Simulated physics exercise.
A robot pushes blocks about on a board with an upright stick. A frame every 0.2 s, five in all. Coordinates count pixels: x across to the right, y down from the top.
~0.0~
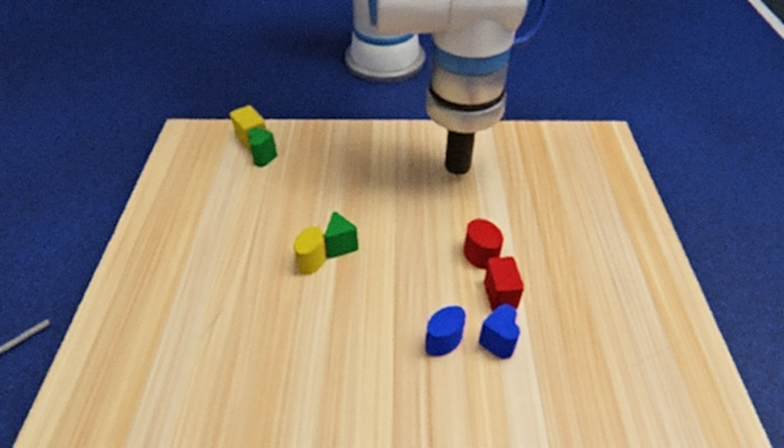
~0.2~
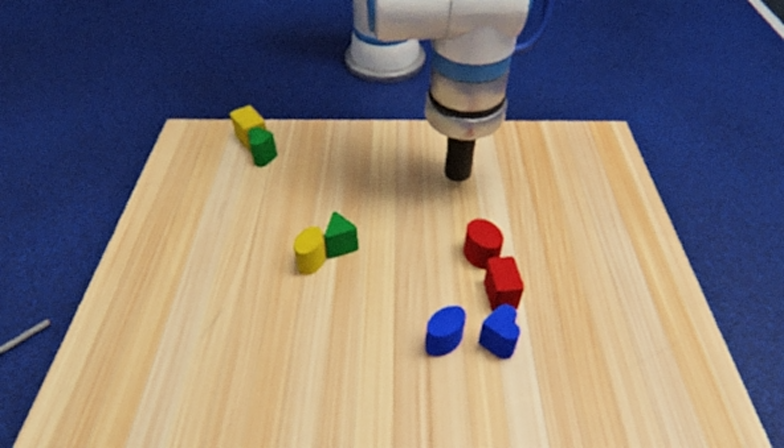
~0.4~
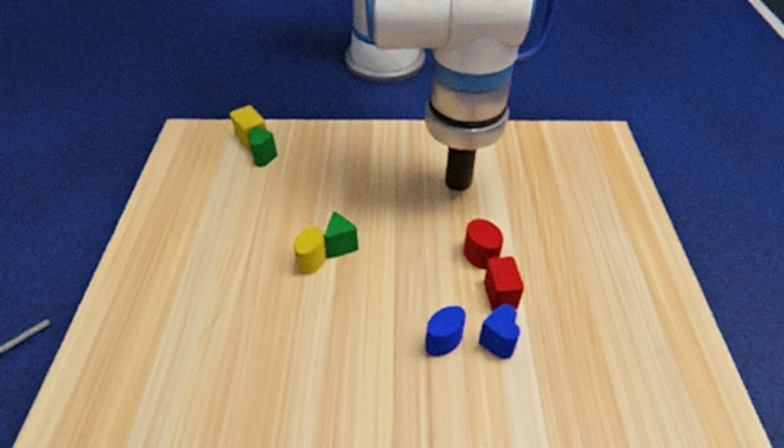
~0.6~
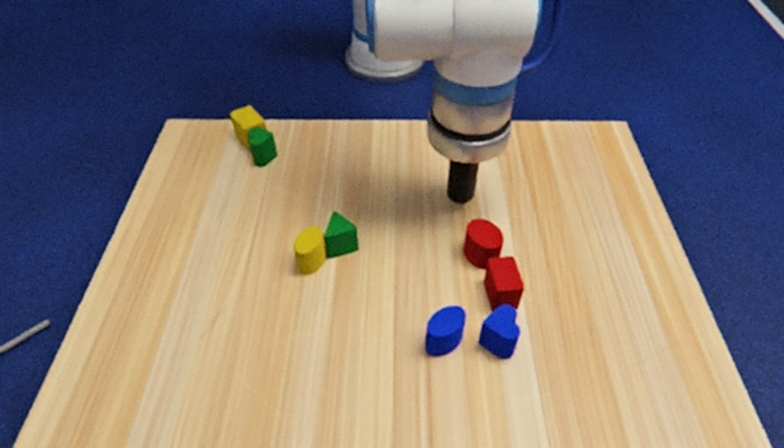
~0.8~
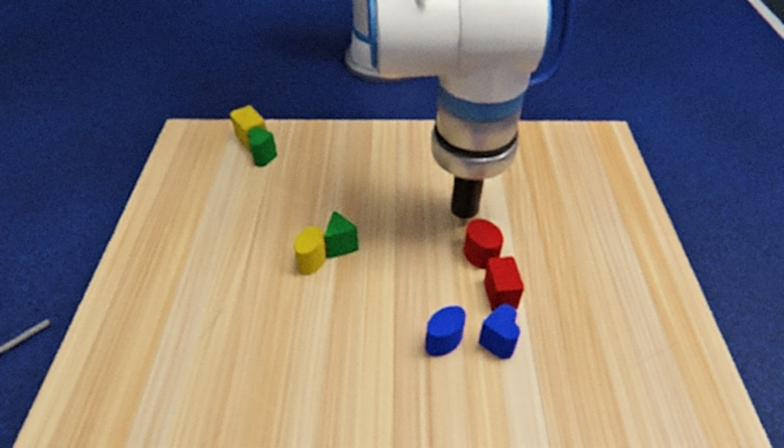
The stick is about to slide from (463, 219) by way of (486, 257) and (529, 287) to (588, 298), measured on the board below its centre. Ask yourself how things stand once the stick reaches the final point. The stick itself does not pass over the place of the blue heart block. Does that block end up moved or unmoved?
At the end of the path, it will have moved.
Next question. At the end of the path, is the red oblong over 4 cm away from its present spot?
Yes
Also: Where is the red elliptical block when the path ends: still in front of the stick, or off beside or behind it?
Beside or behind, I predict.
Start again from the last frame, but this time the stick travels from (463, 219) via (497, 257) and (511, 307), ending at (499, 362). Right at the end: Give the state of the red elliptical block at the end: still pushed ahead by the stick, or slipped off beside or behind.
It lies beside or behind the stick.
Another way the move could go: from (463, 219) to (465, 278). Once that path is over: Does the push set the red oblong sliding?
Yes - that is the case.
The first path, step by step. One third of the way, stick at (488, 247); red elliptical block at (509, 261), turned 15° anticlockwise; blue heart block at (504, 329); red oblong at (522, 296), turned 20° clockwise.
Two thirds of the way, stick at (533, 277); red elliptical block at (561, 293), turned 25° anticlockwise; blue heart block at (504, 333), turned 15° clockwise; red oblong at (545, 318), turned 110° clockwise.
At the end, stick at (592, 288); red elliptical block at (588, 307), turned 35° clockwise; blue heart block at (504, 333), turned 15° clockwise; red oblong at (547, 319), turned 120° clockwise.
